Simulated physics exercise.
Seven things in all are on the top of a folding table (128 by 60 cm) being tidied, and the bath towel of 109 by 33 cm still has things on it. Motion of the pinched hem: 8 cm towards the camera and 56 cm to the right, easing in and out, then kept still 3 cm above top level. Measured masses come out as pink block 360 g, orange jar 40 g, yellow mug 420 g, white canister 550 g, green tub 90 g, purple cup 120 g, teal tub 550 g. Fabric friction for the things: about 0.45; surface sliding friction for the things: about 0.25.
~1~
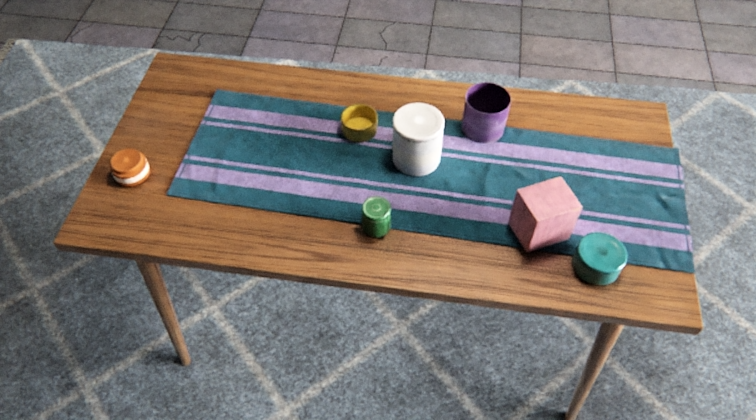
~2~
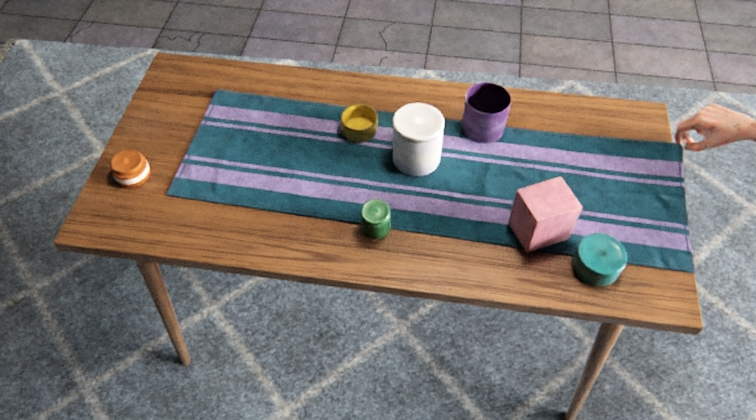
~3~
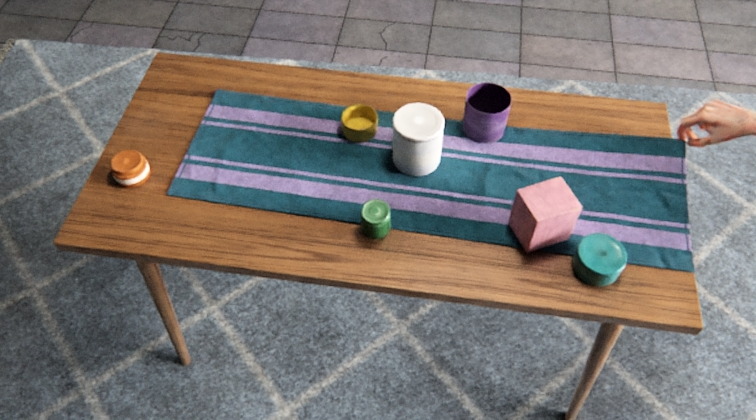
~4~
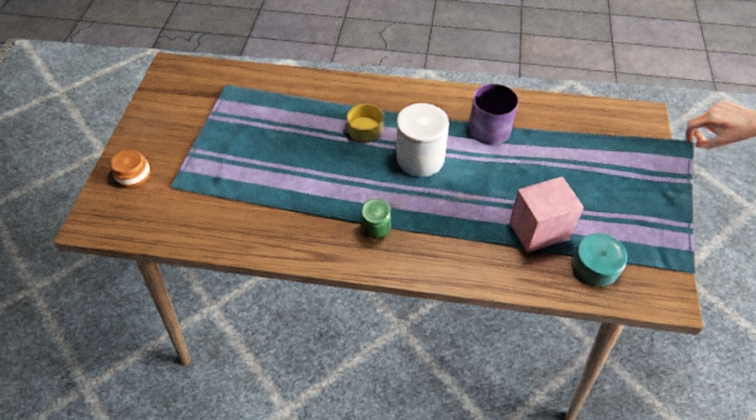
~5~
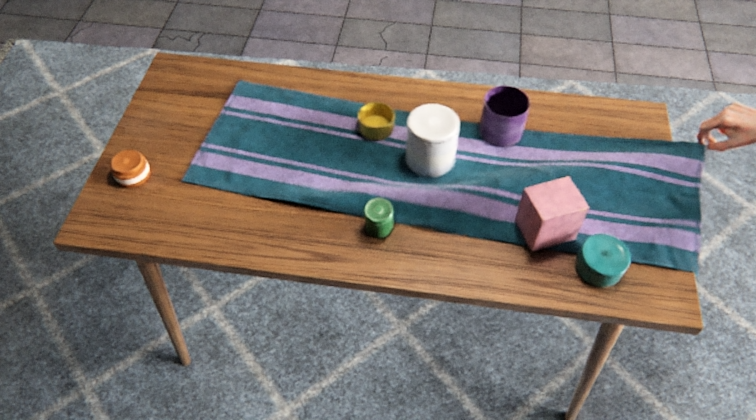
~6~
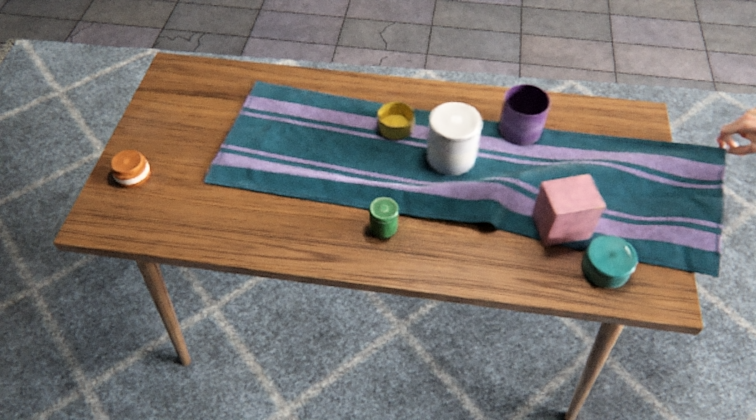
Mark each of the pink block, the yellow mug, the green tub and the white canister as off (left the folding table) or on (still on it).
Pink block - off. Yellow mug - off. Green tub - on. White canister - off.
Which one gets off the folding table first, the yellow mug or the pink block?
It's the pink one that goes first.
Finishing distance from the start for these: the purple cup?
About: Purple cup over the edge.
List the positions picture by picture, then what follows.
The first frame shows pink block (550, 198); yellow mug (359, 117); green tub (376, 207); white canister (419, 120); bath towel corners (167, 195) (217, 90) (679, 149) (695, 273).
The second frame shows green tub (376, 209); bath towel corners (167, 195) (217, 90); grip (681, 144).
The third frame shows bath towel corners (167, 195) (218, 90); grip (685, 140).
The fourth frame shows white canister (423, 121); purple cup (496, 99); yellow mug (365, 117); bath towel corners (171, 188) (227, 86); grip (692, 142).
The fifth frame shows white canister (434, 121); purple cup (507, 101); green tub (379, 208); bath towel corners (182, 181) (240, 81); grip (704, 144).
The sixth frame shows pink block (573, 194); yellow mug (396, 114); green tub (384, 208); white canister (456, 119); bath towel corners (204, 183) (257, 82) (718, 277); grip (725, 148).
Next, 80 % of the bath towel is still over the top; yellow mug 23 cm off its start, white canister 21 cm off its start, pink block 18 cm off its start.
Then, 65 % of the bath towel is still over the top; yellow mug 40 cm off its start, white canister 38 cm off its start, pink block 34 cm off its start.
After that, 50 % of the bath towel is still over the top; yellow mug 56 cm off its start at (607, 118), white canister 53 cm off its start at (680, 132), pink block over the edge.
Later, 45 % of the bath towel is still over the top; pink block over the edge, white canister 63 cm off its start, yellow mug 61 cm off its start.
At the end, 0 % of the bath towel is still over the top; white canister over the edge, yellow mug over the edge, pink block over the edge, green tub 1 cm off its start at (383, 208).
